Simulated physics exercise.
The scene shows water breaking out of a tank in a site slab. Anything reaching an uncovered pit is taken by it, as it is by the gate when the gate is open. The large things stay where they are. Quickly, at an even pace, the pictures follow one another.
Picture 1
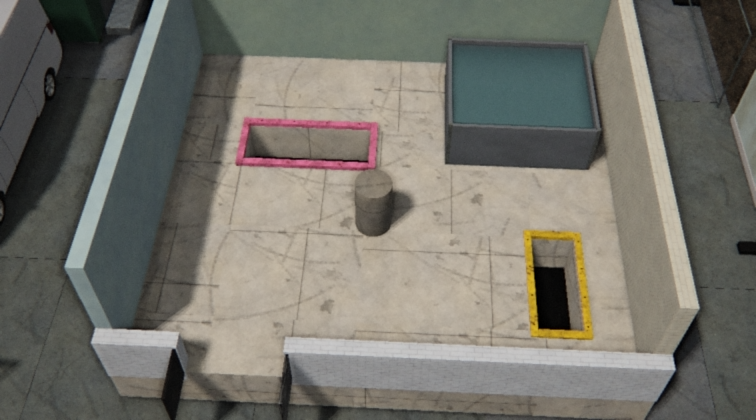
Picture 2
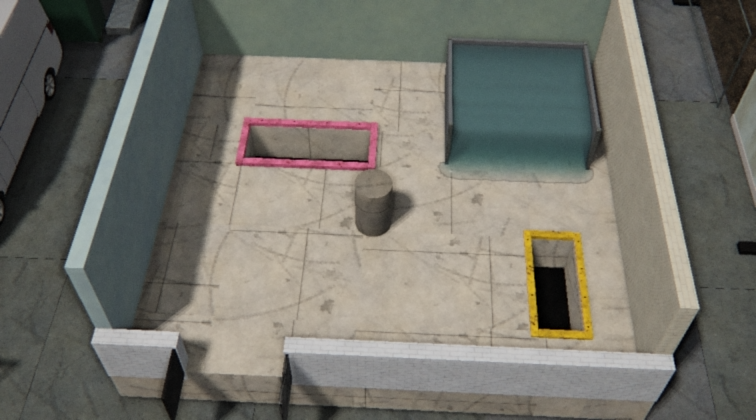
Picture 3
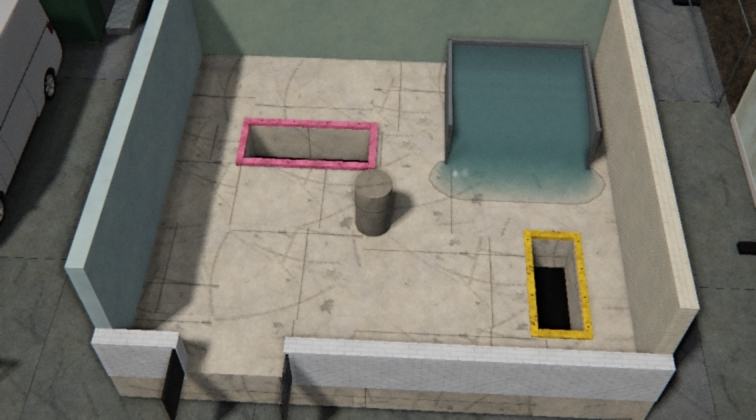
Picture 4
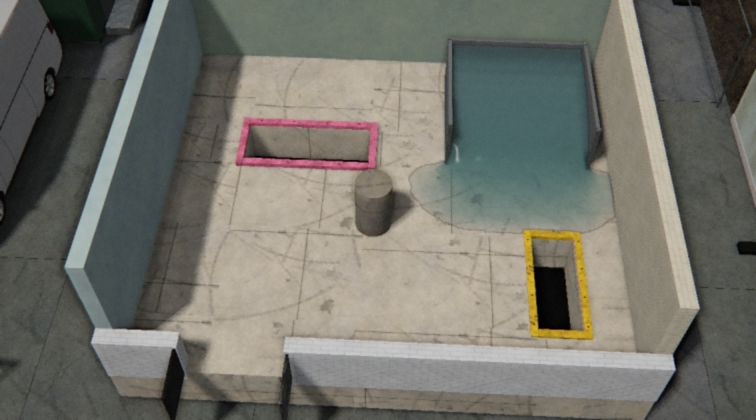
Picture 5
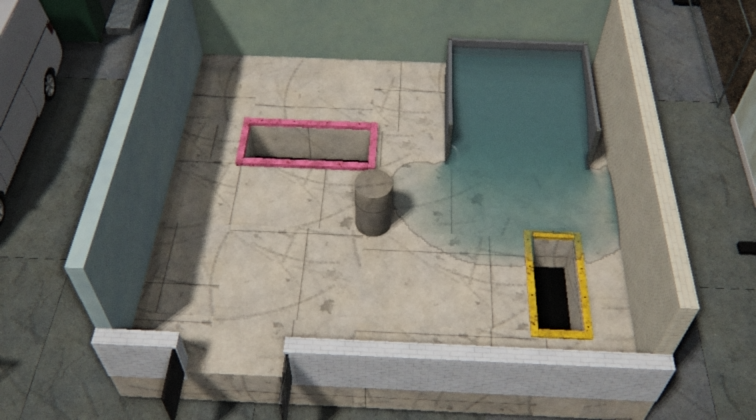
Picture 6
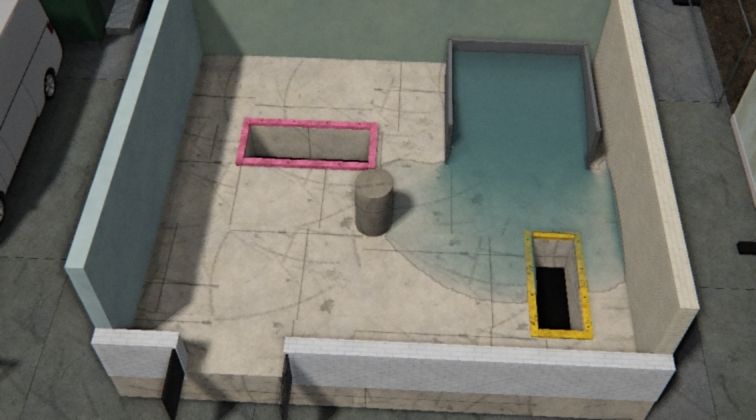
Water pours from the open side of a tank and spreads across the slab floor.
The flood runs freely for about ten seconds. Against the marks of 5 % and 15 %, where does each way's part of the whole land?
The gate lands between 5 and 15 %; the pink pit lands below 5 %; the yellow pit lands above 15 %.
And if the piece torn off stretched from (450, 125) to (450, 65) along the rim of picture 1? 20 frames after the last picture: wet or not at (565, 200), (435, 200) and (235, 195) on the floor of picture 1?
Unsoaked, then unsoaked, then soaked.
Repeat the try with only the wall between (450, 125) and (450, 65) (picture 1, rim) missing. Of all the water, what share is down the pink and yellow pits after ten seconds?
I'd say the pink pit gets around 30 percent and the yellow pit around 2 percent.
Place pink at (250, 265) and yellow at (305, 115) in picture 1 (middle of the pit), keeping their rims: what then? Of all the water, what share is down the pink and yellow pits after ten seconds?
Per cent: Pink 10, yellow 4.
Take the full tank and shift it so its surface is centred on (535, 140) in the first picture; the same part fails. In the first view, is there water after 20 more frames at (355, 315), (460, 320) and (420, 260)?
Taking them as they were asked, they come out soaked, soaked, soaked.
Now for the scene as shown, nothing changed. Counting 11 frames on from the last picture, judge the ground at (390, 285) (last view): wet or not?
There it ends up drenched.
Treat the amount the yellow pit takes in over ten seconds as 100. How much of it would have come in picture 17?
Roughly 40 per cent.
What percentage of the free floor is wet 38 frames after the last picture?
My estimate is roughly 75 percent.
A moment on, water covers 35 % of the floor; the gate 0 %, the pink pit 0 %, the yellow pit 7 %.
Next, water covers 45 % of the floor; the gate 0 %, the pink pit 0 %, the yellow pit 15 %.
Then, water covers 55 % of the floor; the gate 1 %, the pink pit 0 %, the yellow pit 26 %.
Later, water covers 75 % of the floor; the gate 3 %, the pink pit 0 %, the yellow pit 35 %.
In the end, water covers 95 % of the floor; the gate 7 %, the pink pit 0 %, the yellow pit 38 %.
